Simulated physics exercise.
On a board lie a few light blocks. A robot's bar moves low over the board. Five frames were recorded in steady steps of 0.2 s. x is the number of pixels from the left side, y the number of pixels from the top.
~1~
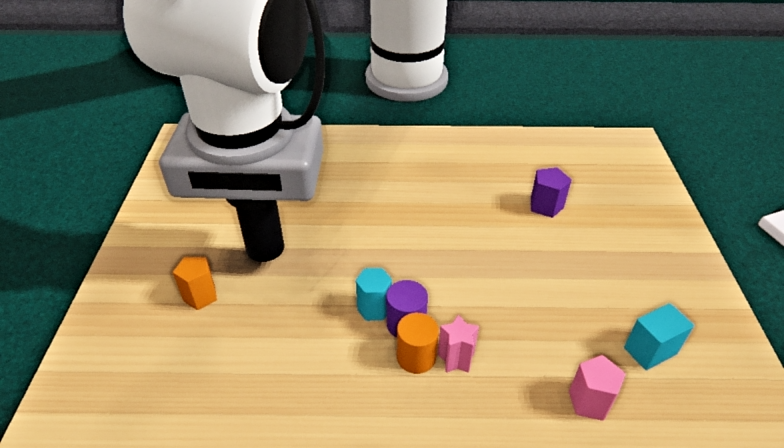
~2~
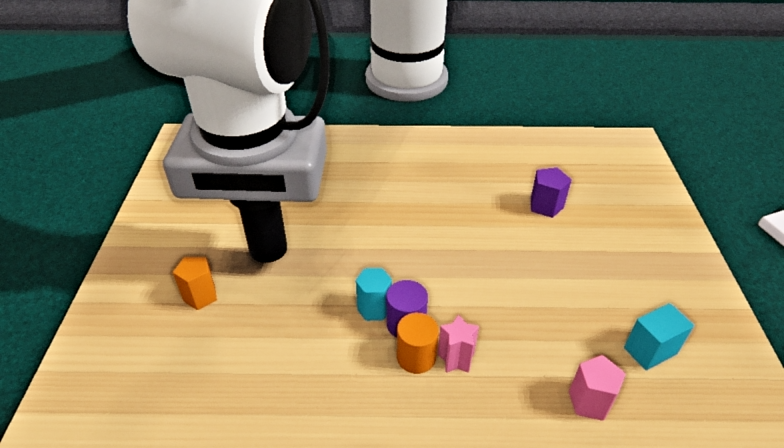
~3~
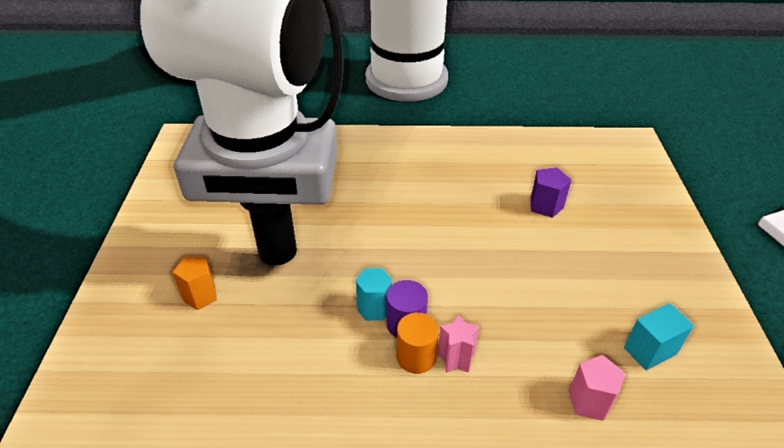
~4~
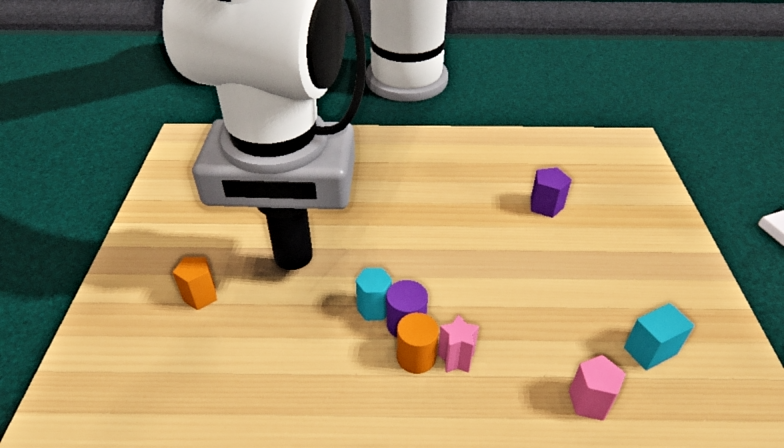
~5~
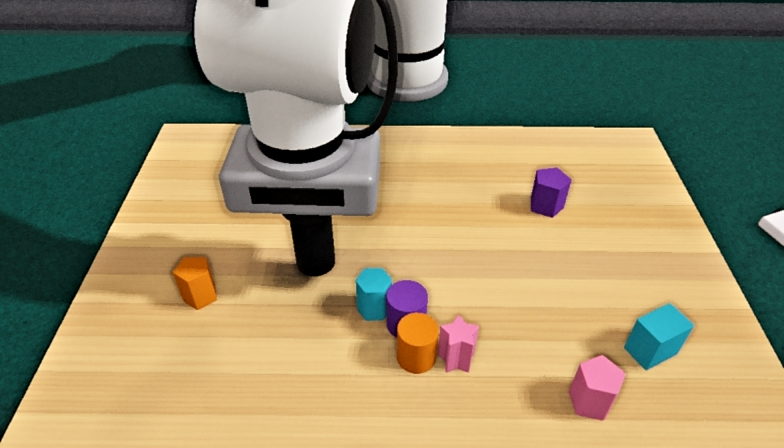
A robot arm's black bar, low over a wooden board, barely shifts at first, then slides to the right and slightly toward the viewer. It ends just left of the clustered turquoise, purple, orange and pink star blocks, while all the blocks on the board stay still.
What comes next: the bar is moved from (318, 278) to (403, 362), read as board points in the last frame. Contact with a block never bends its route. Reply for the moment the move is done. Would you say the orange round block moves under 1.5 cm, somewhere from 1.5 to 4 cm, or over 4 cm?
Once the path ends, it will sit 1.5 to 4 cm from where it is now.
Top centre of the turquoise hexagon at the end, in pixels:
My estimate: (402, 285).
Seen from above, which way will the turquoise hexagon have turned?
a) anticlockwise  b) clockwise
My pick is a.
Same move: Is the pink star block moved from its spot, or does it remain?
It travels a centimetre or more.
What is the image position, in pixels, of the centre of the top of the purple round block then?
Near (437, 297).
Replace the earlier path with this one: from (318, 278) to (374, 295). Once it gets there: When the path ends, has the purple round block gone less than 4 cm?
Yes, it checks out.
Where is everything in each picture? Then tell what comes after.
In the first frame, bar tip at (265, 249); block tops, turquoise hexagon at (374, 280); purple round block at (407, 295); orange round block at (418, 329); pink star block at (460, 331).
In the second frame, bar at (269, 250); blocks unchanged.
In the third frame, bar at (278, 252); blocks unchanged.
In the fourth frame, bar at (294, 256); blocks unchanged.
In the fifth frame, bar at (316, 263); turquoise hexagon at (374, 280); purple round block at (407, 295); orange round block at (418, 329); pink star block at (460, 331).
The first path, step by step. One third of the way, bar at (343, 288); turquoise hexagon at (378, 281); purple round block at (411, 296).
Two thirds of the way, bar at (372, 317); turquoise hexagon at (402, 285), turned 60° anticlockwise; purple round block at (437, 297).
At the end, bar at (403, 347); turquoise hexagon at (402, 285), turned 65° anticlockwise; purple round block at (437, 297); orange round block at (446, 345); pink star block at (476, 331).
